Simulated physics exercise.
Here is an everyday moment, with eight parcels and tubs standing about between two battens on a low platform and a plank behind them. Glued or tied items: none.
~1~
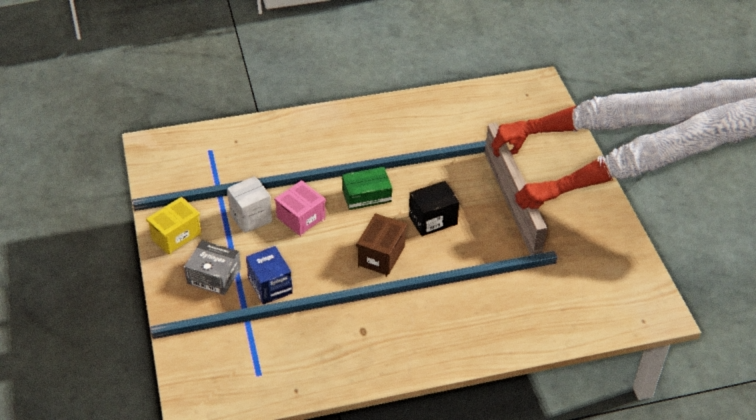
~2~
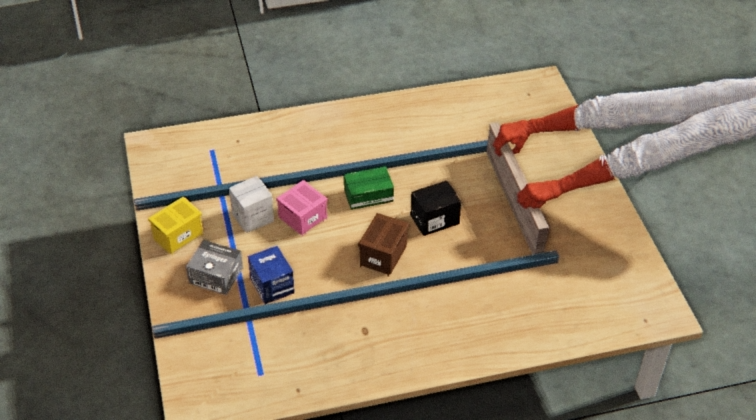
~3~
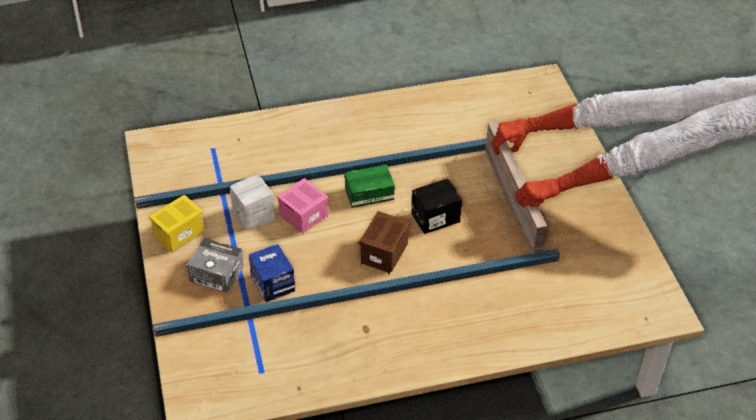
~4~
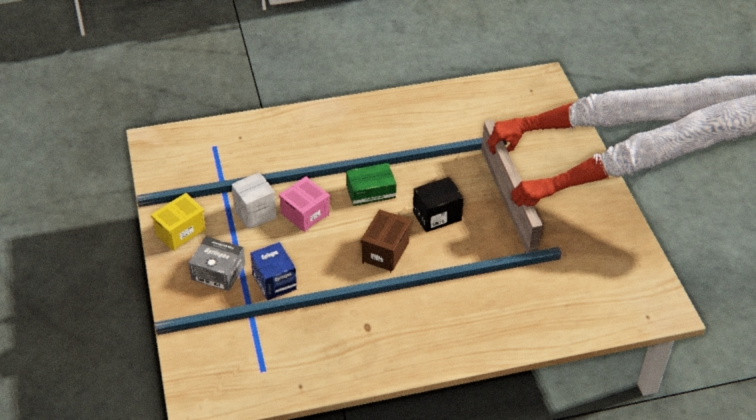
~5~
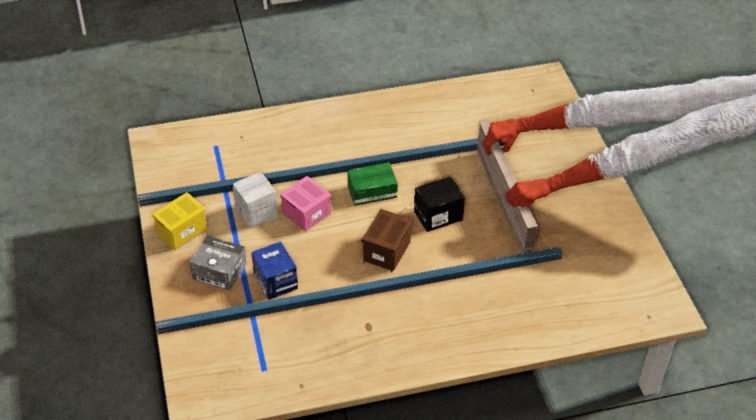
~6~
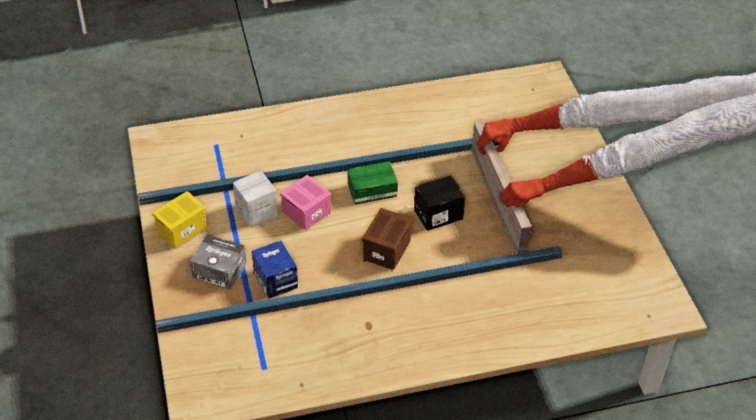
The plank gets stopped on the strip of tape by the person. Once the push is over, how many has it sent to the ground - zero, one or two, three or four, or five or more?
The push is going to send one or two over the edge.
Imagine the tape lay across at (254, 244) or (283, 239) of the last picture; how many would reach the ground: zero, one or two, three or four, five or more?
One after another: 1 or 2; one or two.
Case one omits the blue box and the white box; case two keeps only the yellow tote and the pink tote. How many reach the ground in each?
In order, the numbers are 1 and 0.
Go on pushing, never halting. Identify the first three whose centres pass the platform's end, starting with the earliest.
First the yellow tote, next the white box, last the grey box.
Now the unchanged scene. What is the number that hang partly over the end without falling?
It's 1.
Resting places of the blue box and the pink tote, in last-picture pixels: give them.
One ends up near (193, 284) and the other near (171, 233).
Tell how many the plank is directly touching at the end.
The count in contact is 3.
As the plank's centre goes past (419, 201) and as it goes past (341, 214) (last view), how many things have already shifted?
Tally at point one: 1; at point two: 5.
A little later, none off yet; yellow tote at rest near (181, 221); grey box at rest near (219, 262); white box at rest near (255, 199).
Next, none off yet; yellow tote moving near (176, 221); grey box at rest near (219, 262); white box shifted about its own width near (218, 205).
When it is over, the number that fall off is one or two; down, white box and yellow tote.
